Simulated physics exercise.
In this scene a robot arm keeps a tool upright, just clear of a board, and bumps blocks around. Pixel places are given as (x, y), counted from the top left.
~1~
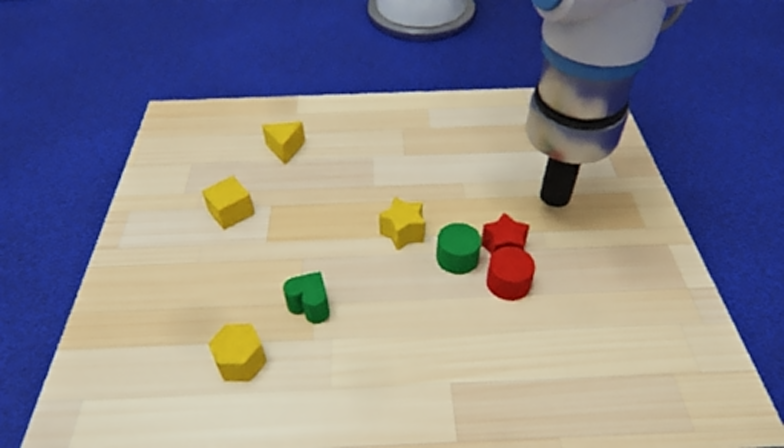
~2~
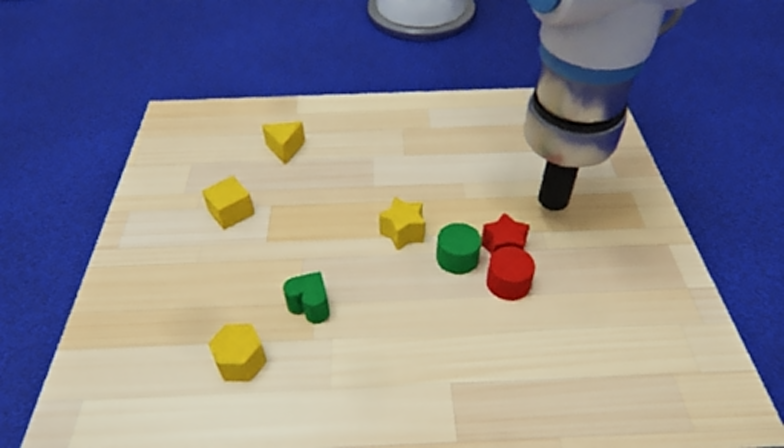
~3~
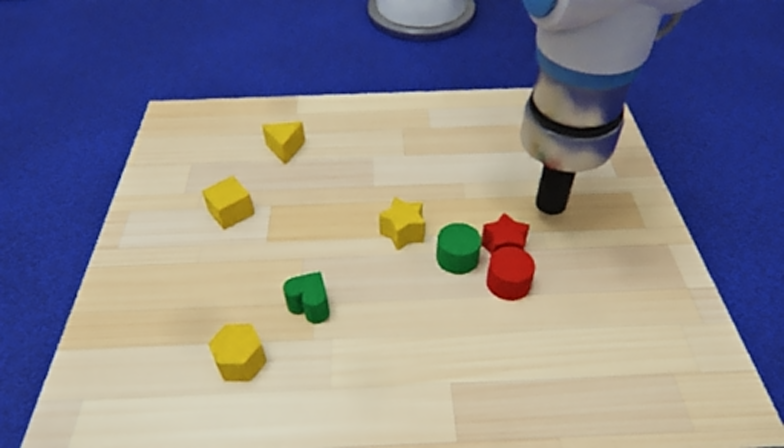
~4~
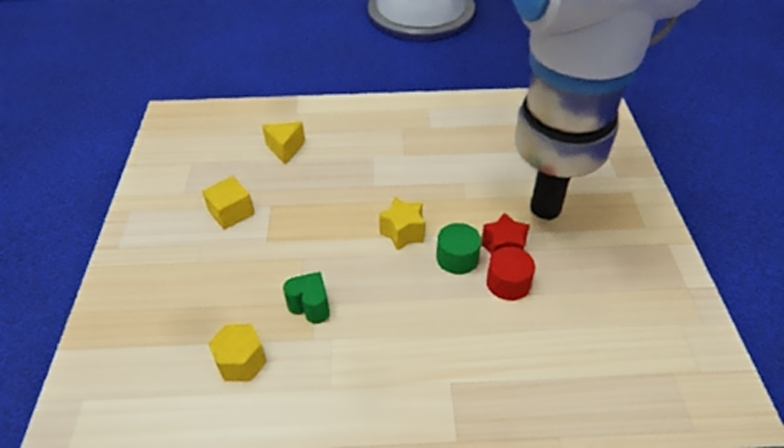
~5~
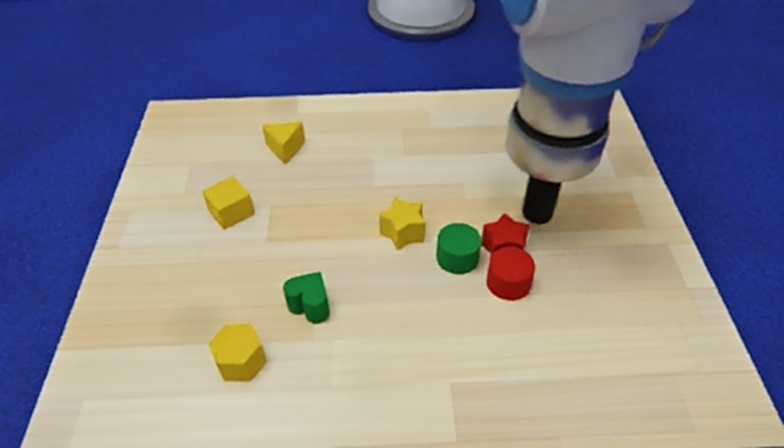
A robot arm with a black tip moved slightly left and toward the red star on a wooden board, while the yellow, green and red blocks all stayed where they were.
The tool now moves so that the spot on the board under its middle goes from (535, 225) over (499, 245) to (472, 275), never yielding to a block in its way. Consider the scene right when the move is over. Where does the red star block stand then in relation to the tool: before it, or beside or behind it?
It is still there in front.
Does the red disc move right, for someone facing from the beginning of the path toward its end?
No, that is not how it ends up.
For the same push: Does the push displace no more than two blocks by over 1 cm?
My answer is no.
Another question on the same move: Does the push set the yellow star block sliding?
I expect not.
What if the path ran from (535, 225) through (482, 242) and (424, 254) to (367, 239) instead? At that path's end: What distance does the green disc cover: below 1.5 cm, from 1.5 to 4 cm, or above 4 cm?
That one ends up more than 4 cm from where it is now.
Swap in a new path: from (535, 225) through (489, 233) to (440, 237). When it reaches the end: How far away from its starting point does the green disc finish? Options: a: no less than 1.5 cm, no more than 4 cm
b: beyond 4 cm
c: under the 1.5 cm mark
That would be a.
The first path, step by step. Halfway along, tool (500, 234); green disc (440, 247); red star block (486, 247); red disc (503, 281).
At the end, tool (474, 264); yellow star block not moved; green disc (417, 255); red star block (457, 278); red disc (498, 303).
